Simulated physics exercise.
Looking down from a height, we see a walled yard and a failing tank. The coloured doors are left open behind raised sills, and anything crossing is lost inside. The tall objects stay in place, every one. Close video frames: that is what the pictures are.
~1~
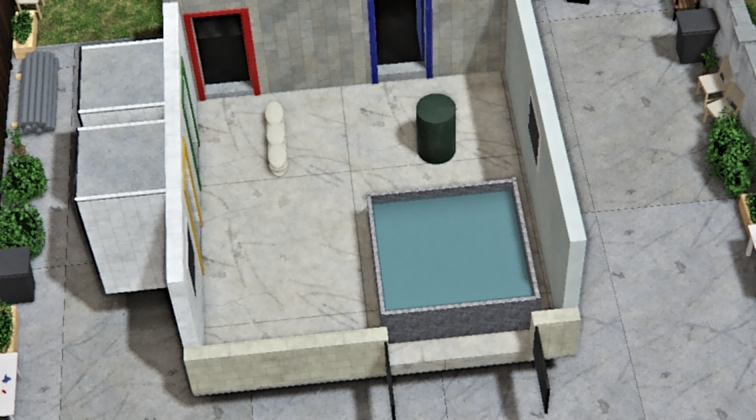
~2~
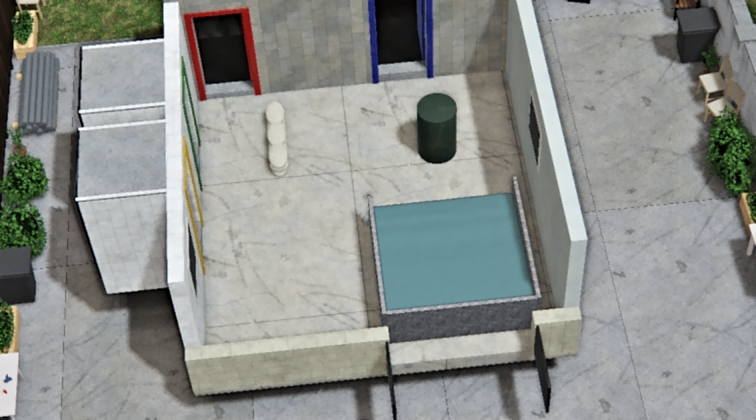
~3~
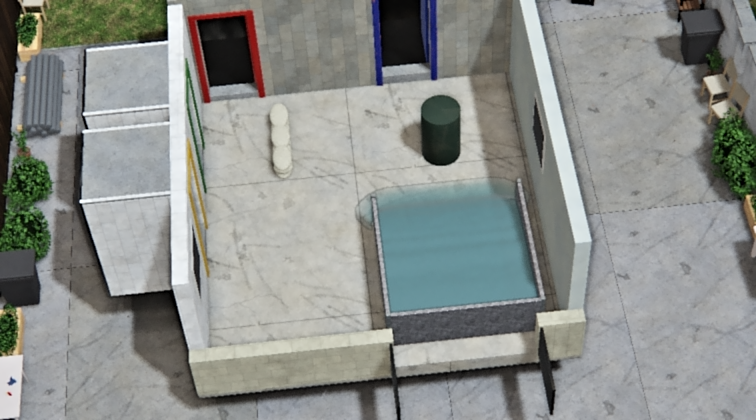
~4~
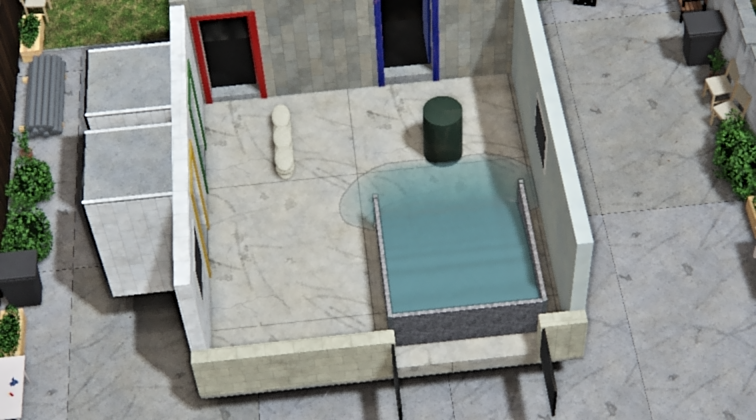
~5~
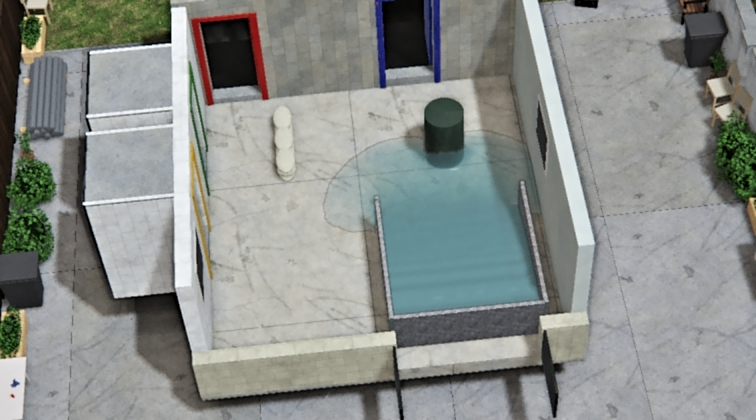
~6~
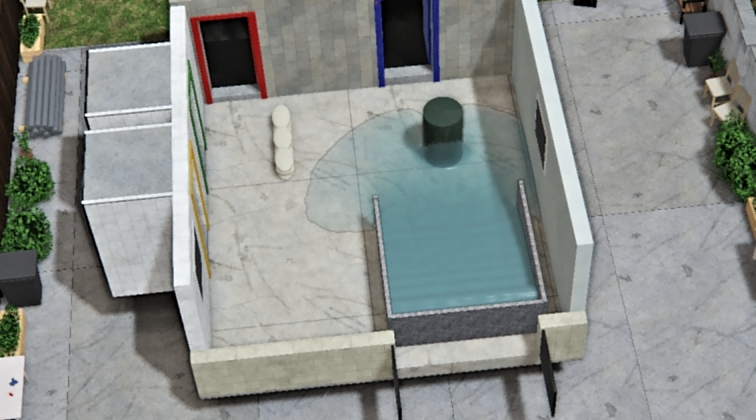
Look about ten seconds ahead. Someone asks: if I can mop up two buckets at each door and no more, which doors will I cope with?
The yellow door: You will cope; the red door: Too much for you; the green door: You will cope; the blue door: Too much for you.
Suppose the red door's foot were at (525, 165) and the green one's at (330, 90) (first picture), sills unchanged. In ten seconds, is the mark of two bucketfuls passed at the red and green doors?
After that, the red door tops the limit and the green door tops the limit.
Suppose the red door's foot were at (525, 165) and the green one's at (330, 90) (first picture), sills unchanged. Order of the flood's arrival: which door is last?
Go with the one in yellow.
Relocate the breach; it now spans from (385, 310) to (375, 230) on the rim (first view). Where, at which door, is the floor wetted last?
The one in blue is last in line.
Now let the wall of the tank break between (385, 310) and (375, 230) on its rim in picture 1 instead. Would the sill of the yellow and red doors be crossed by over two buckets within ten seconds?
Yellow exceeds the limit, red exceeds the limit.
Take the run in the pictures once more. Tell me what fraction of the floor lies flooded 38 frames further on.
About 95 per cent.
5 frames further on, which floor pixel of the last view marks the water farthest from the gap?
Pixel estimate: (283, 101).
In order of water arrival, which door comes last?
That would be the yellow door.
A moment on, water covers 45 % of the floor; the yellow door not reached, the red door not reached, the green door not reached, the blue door under two buckets in.
Next, water covers 50 % of the floor; the yellow door not reached, the red door wet at the sill, nothing in, the green door not reached, the blue door over two buckets in.
Then, water covers 65 % of the floor; the yellow door wet at the sill, nothing in, the red door under two buckets in, the green door wet at the sill, nothing in, the blue door over two buckets in.
Later, water covers 95 % of the floor; the yellow door wet at the sill, nothing in, the red door over two buckets in, the green door wet at the sill, nothing in, the blue door over two buckets in.
In the end, water covers 95 % of the floor; the yellow door wet at the sill, nothing in, the red door over two buckets in, the green door wet at the sill, nothing in, the blue door over two buckets in.
